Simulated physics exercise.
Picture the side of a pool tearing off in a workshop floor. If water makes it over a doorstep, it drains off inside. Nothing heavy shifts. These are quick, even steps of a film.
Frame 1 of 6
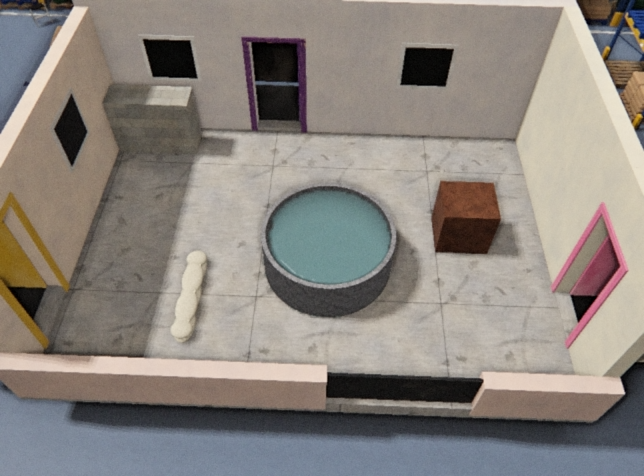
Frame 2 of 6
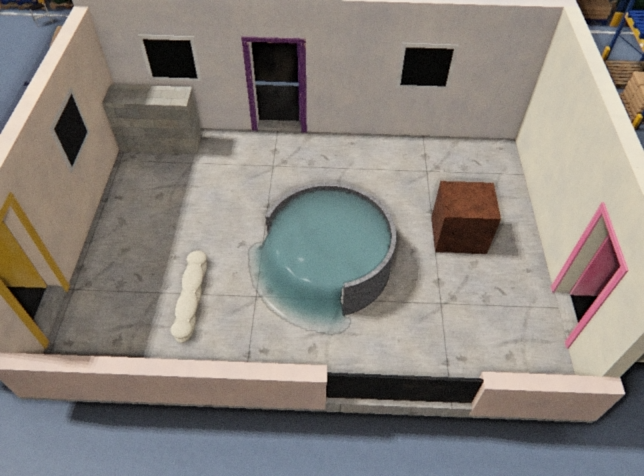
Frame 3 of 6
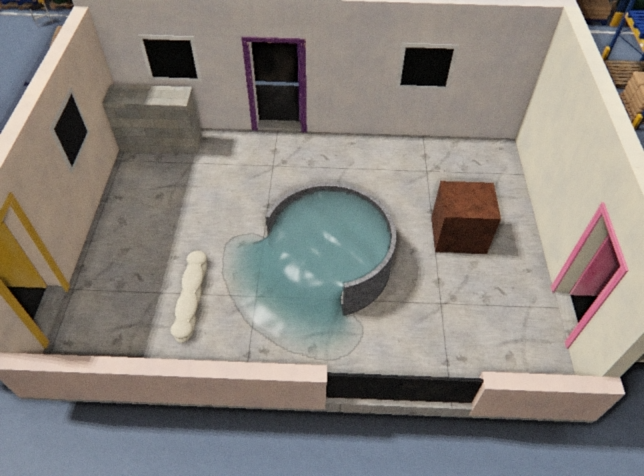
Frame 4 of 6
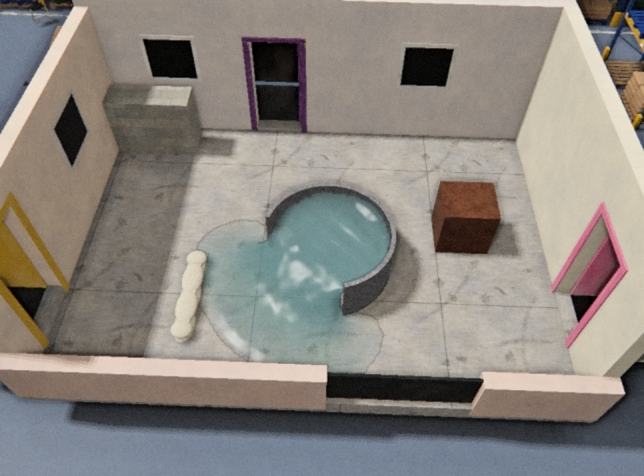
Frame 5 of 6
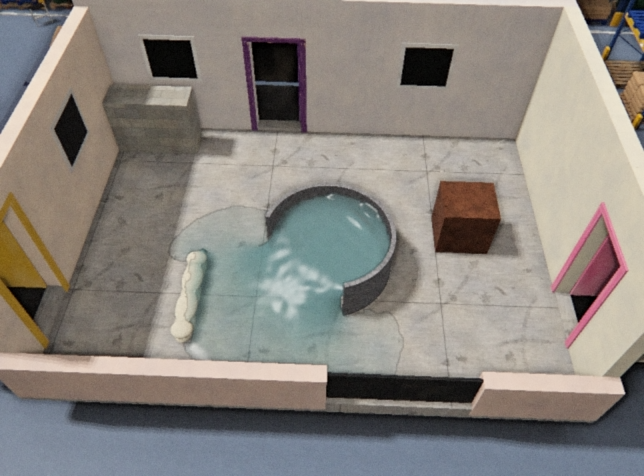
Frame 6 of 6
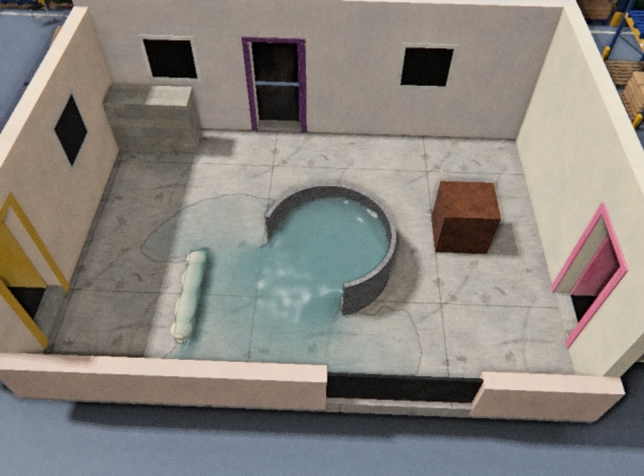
Teal water pours through a gap that opens in the lower-left side of a round grey pool, spreading across the pale floor, reaching the knobbly cream barrier and flowing around it toward the left while the brown box stays still.
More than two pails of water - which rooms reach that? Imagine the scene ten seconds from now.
The purple door reaches it; the yellow door reaches it; the pink door reaches it.
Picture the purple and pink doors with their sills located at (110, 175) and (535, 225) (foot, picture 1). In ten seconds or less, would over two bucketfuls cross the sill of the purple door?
So the purple door overshoots, it seems.
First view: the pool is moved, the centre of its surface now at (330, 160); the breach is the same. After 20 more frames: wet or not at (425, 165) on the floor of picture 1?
At that place: Dry.
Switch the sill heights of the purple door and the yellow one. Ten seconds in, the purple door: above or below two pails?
In short: Purple door lets less in.
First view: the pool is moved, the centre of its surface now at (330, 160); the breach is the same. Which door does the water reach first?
In my view it is the door marked yellow.
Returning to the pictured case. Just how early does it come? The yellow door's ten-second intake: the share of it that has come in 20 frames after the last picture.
I'd say some 95 per cent.
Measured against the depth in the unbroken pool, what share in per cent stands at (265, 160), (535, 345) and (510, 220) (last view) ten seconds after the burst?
Going in order, that's 8, 6 and 12 %.
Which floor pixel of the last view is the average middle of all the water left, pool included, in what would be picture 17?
Close to pixel (237, 308).
A moment on, water covers 30 % of the floor; the purple door not reached, the yellow door not reached, the pink door not reached.
Next, water covers 50 % of the floor; the purple door not reached, the yellow door under two buckets in, the pink door not reached.
Then, water covers 65 % of the floor; the purple door not reached, the yellow door over two buckets in, the pink door under two buckets in.
Later, water covers 80 % of the floor; the purple door over two buckets in, the yellow door over two buckets in, the pink door over two buckets in.
In the end, water covers 95 % of the floor; the purple door over two buckets in, the yellow door over two buckets in, the pink door far over two buckets in.
